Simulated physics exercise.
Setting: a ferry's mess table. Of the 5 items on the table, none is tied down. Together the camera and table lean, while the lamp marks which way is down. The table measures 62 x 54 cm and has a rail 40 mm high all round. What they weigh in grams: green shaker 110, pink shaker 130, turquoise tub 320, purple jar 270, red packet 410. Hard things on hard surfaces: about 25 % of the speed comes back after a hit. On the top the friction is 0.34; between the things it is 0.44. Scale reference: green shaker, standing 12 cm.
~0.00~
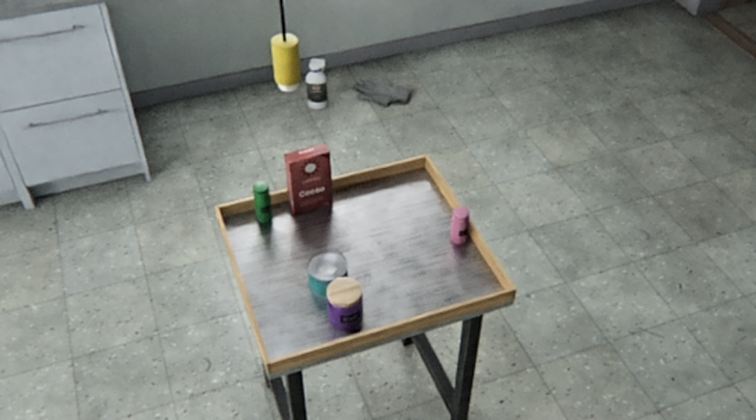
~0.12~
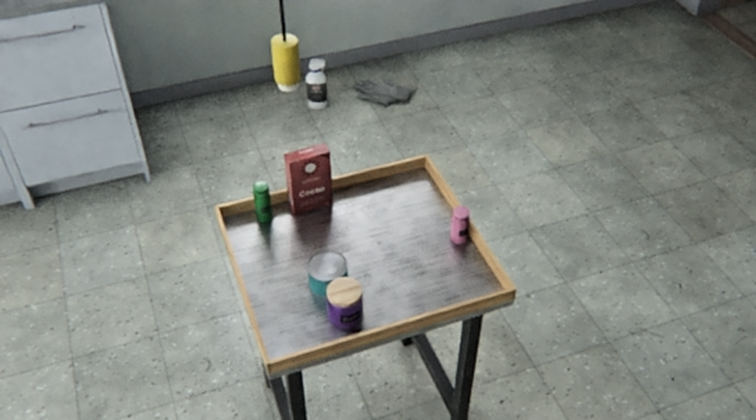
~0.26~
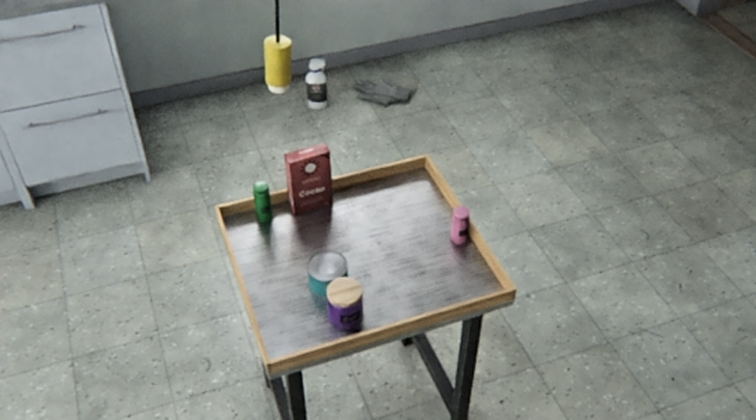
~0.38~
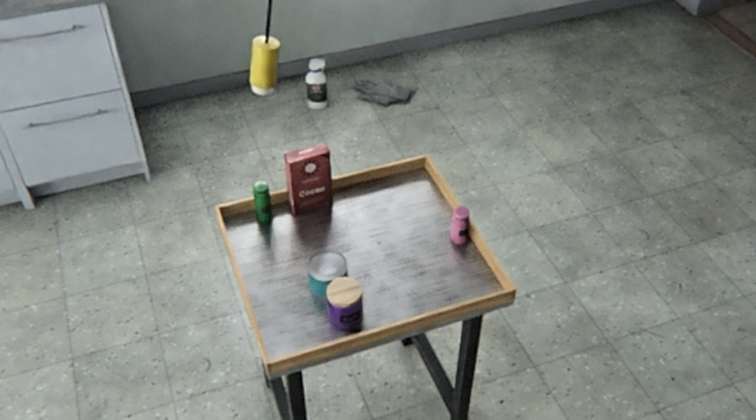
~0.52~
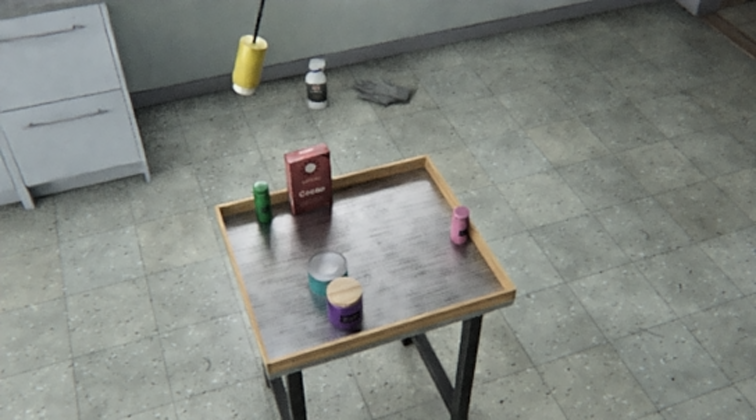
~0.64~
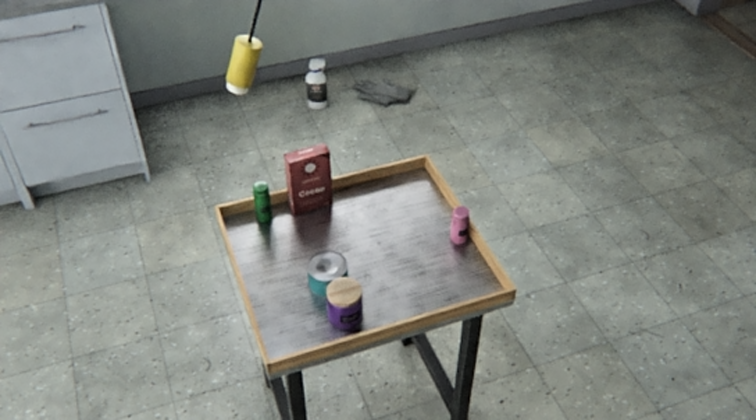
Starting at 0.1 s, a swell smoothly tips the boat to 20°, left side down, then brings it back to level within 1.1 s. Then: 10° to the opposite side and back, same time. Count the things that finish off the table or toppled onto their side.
The count is zero.
After 0.84 s, boat heeled 15°, left side down.
After 1.44 s, boat heeled 4°, right side down.
After 2.24 s, boat level.
In the end (2.8 s), all 5 under 5 cm from the start. At the end, from the last picture's camera, green shaker near (261, 202), pink shaker near (459, 225).
